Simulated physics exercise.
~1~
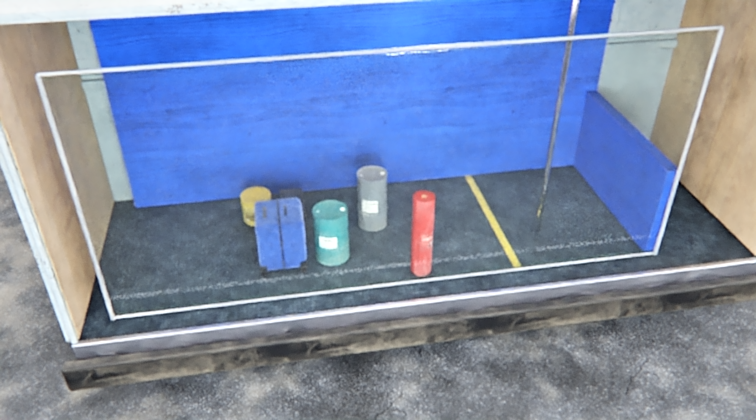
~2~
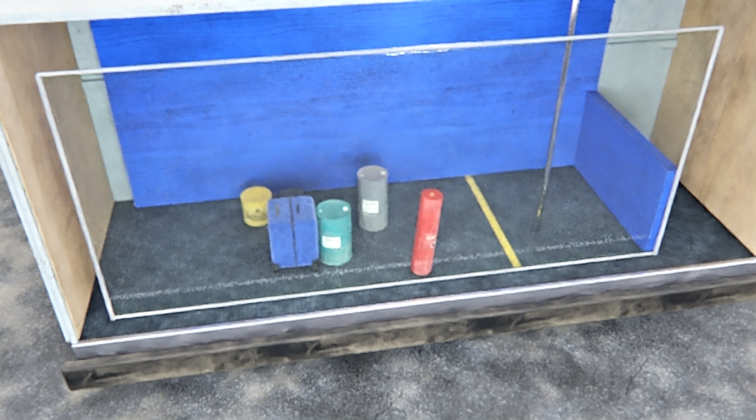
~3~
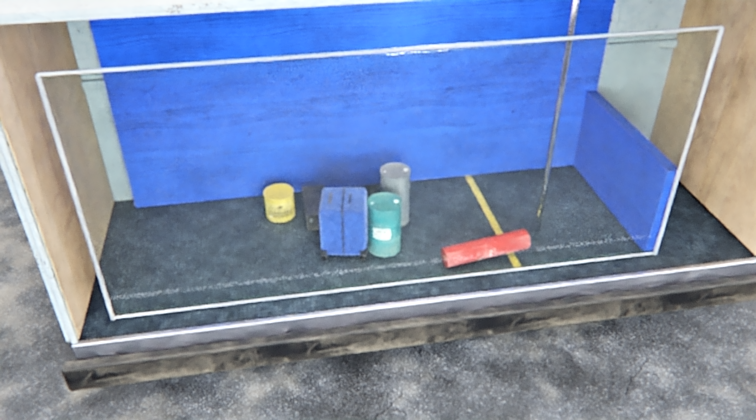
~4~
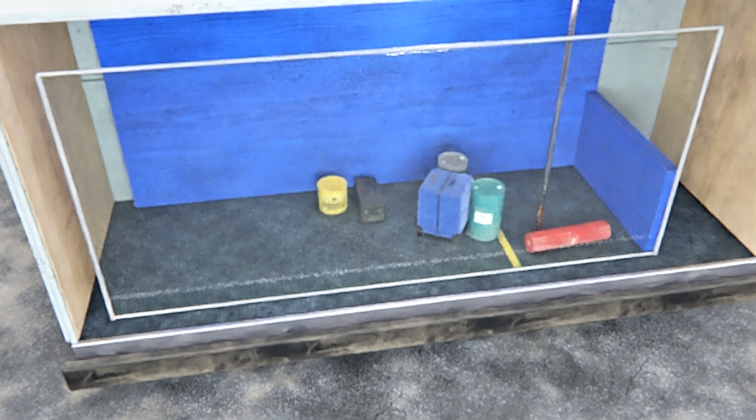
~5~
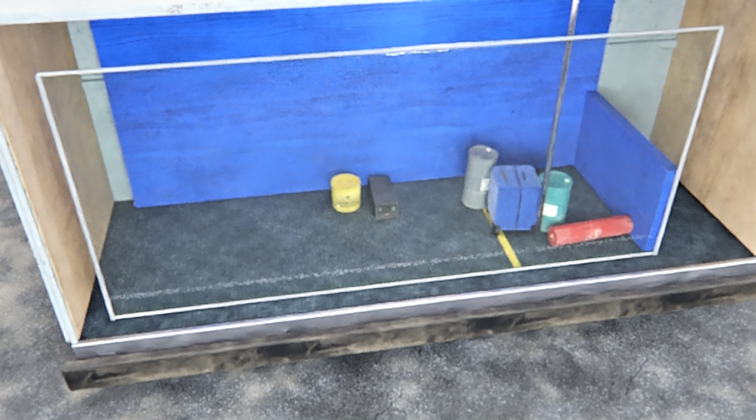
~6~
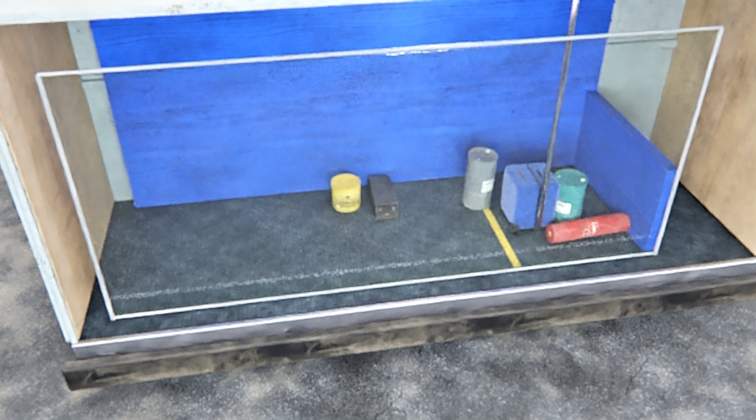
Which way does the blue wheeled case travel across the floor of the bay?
The blue wheeled case moves to the right, ending up beyond the yellow line.
